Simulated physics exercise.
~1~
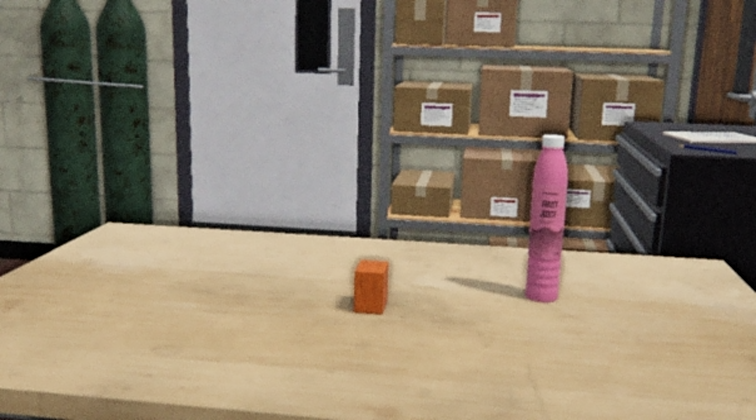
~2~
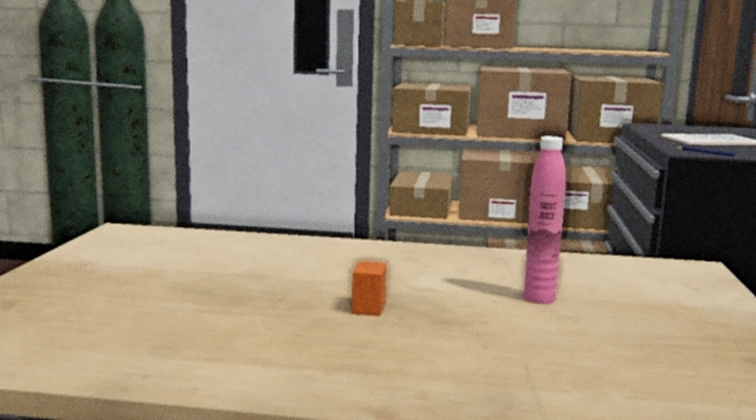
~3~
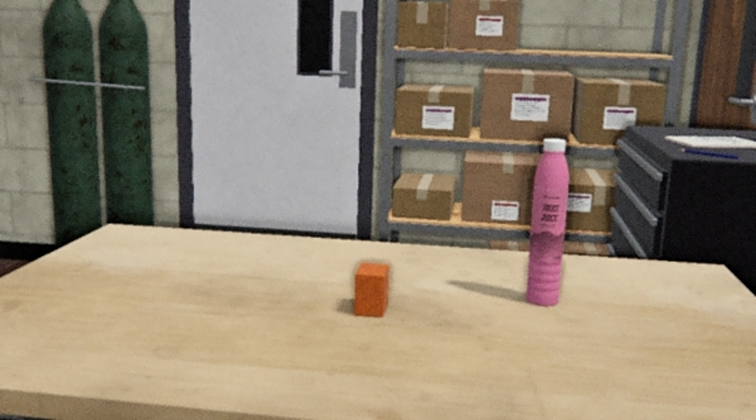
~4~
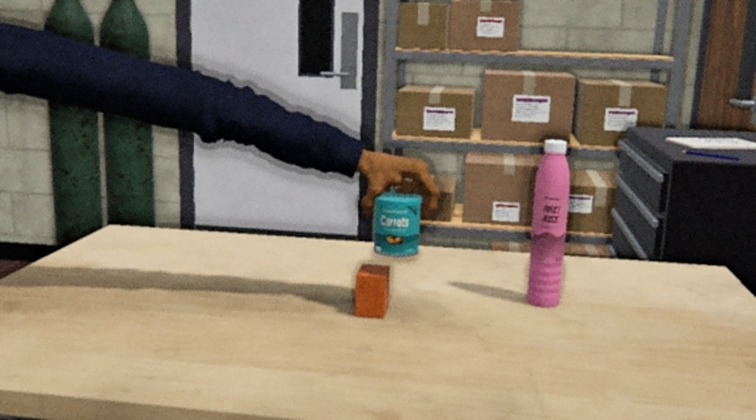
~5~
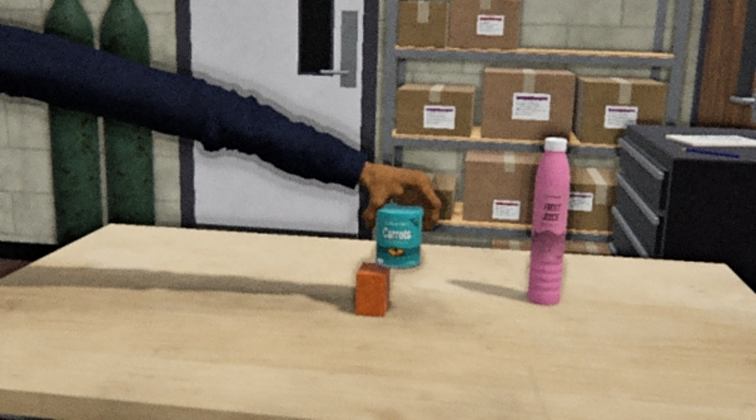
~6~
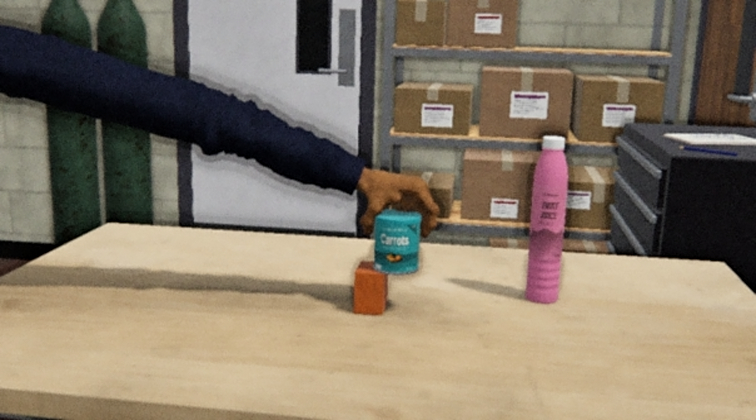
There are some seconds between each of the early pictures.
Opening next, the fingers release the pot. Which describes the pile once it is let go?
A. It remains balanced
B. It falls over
It falls over (B).
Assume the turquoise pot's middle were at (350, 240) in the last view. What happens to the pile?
The pile tumbles.
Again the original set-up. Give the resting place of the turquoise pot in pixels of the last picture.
End position in the final view: Approximately (443, 293).
Then, 0.30 s on from there, turquoise pot now fallen.
Then, 0.40 s on from there, things are still on the move.
Then, 1.50 s on from there, nothing new.
In the end, fallen, turquoise pot; the other 2 unmoved. At the end, from the last picture's camera, turquoise pot near (443, 294). The pile loses its balance.
